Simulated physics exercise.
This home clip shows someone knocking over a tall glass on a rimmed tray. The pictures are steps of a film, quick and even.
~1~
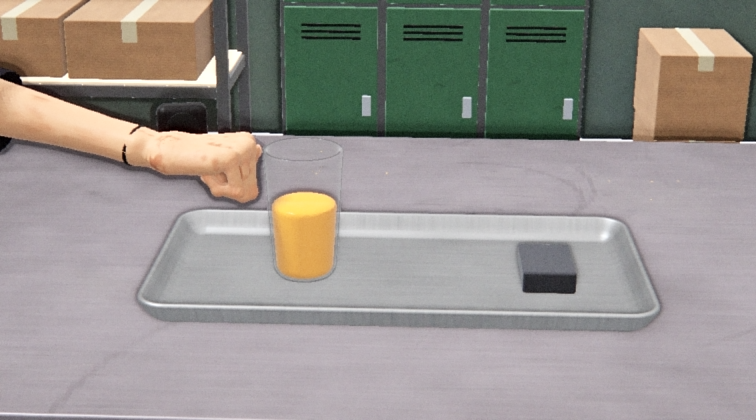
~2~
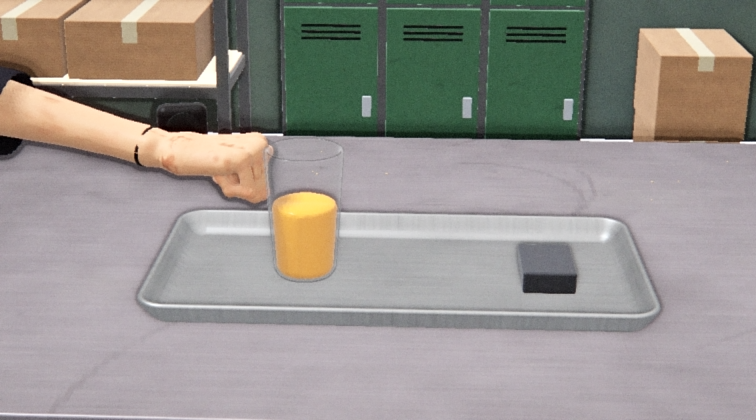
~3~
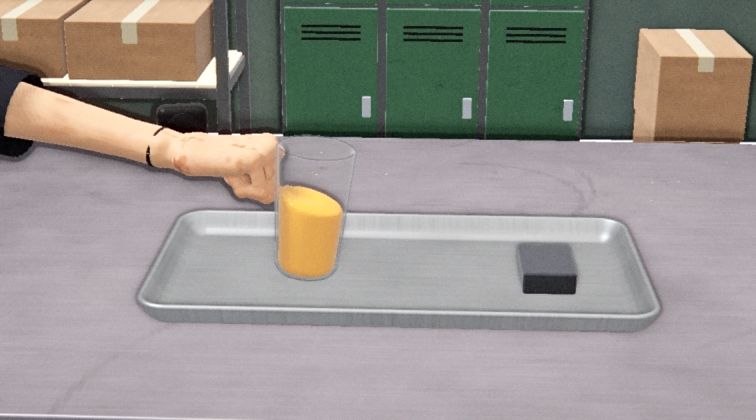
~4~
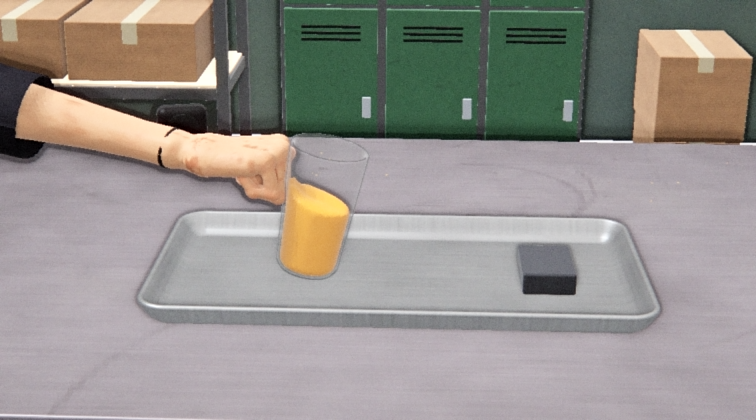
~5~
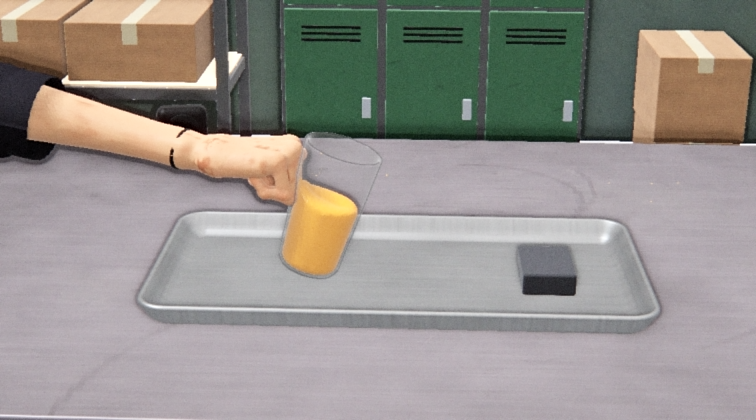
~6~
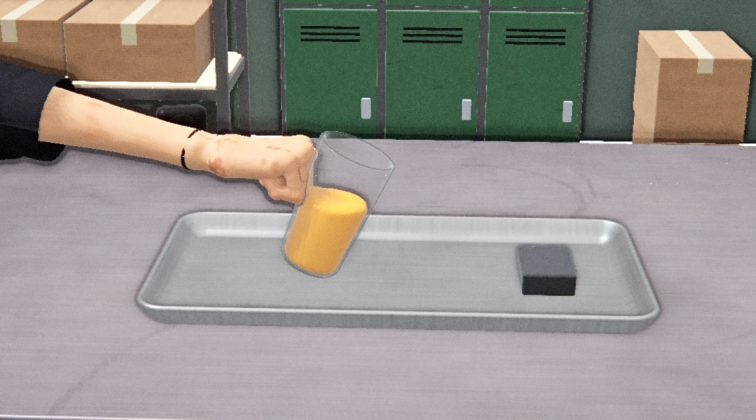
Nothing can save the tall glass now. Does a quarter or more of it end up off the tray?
Turns out the tray keeps more than three quarters of it.
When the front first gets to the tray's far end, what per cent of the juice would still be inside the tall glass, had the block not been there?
55 %.
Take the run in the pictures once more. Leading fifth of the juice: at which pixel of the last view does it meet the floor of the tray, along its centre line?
At about (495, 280).
A moment on, the tall glass is falling and 100 per cent is in the glass, 0 on the tray and 0 above or beyond its rim.
Next, the tall glass lies on its side and 98 per cent is in the glass, 2 on the tray and 0 above or beyond its rim.
Then the tall glass lies on its side and 54 per cent is in the glass, 36 on the tray and 10 above or beyond its rim.
Later the tall glass lies on its side and 26 per cent is in the glass, 64 on the tray and 10 above or beyond its rim.
In the end 92 per cent is held by tray and glass, 8 is off the tray.
